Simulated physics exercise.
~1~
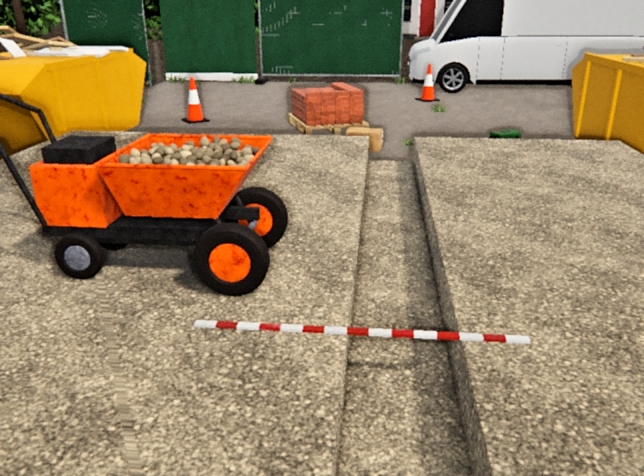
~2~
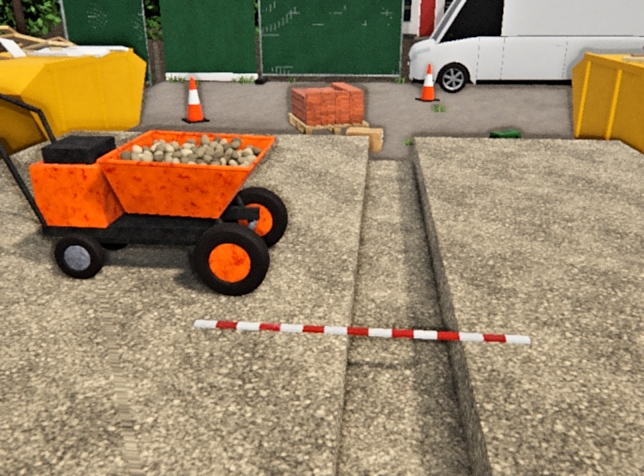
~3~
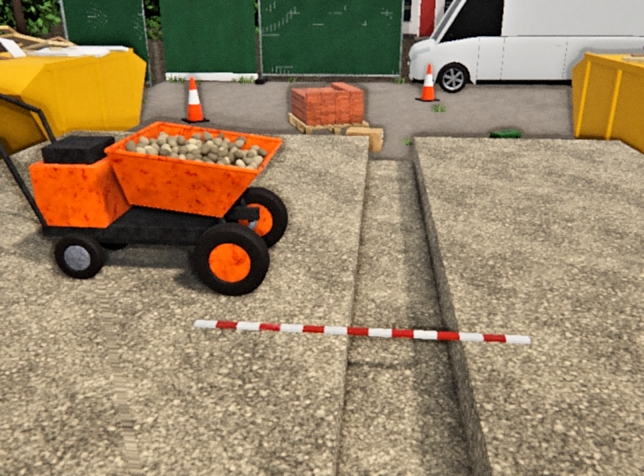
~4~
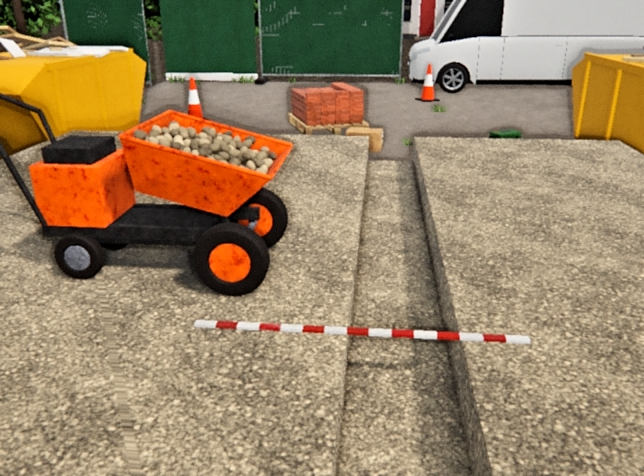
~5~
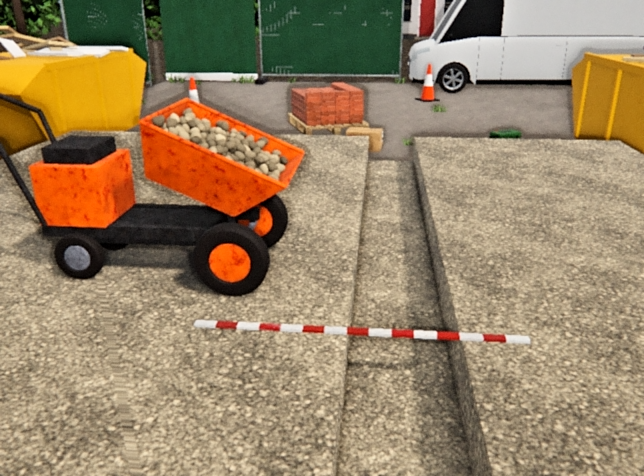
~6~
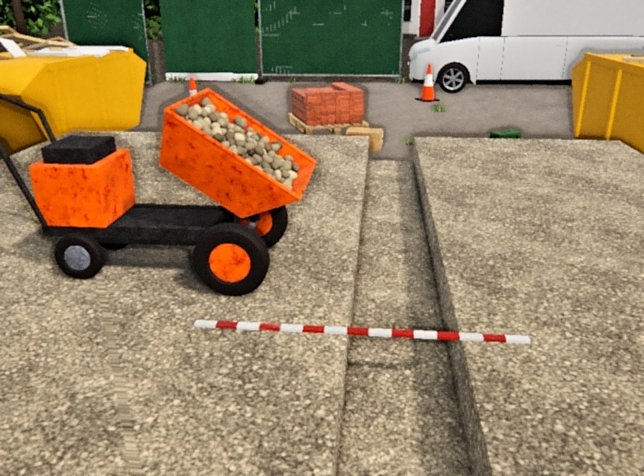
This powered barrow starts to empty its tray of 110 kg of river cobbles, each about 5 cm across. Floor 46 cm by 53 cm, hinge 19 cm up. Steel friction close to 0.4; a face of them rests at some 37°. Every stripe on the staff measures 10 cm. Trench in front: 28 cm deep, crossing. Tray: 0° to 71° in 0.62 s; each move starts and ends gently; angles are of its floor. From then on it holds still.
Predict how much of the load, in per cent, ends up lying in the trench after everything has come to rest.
Roughly 99 per cent of it.
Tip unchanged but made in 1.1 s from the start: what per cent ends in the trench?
It would be near 100 per cent.
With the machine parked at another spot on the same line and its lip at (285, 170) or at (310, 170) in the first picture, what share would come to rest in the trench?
I'd say some 90 per cent and some 70 per cent.
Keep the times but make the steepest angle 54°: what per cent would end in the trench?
Then close to 40 per cent.
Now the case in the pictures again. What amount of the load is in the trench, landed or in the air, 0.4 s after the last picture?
I'd put it near 30 per cent.
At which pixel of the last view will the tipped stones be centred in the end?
About (401, 310).
Then, 0.2 s after the last picture the floor is at 59°, 100 % in the tray; the foremost stones are at (318, 201).
Then, 0.4 s after the last picture the floor is at 71°, 68 % in the tray, 4 % short of the trench, 28 % in the trench; the foremost stones are at (399, 284).
Then, 0.8 s after the last picture the floor is at 71°, 18 % in the tray, 3 % short of the trench, 79 % in the trench; the foremost stones are at (451, 320).
Then, 2.7 s after the last picture the floor is at 71°, 0 % in the tray, 1 % short of the trench, 99 % in the trench; the foremost stones are at (467, 317).
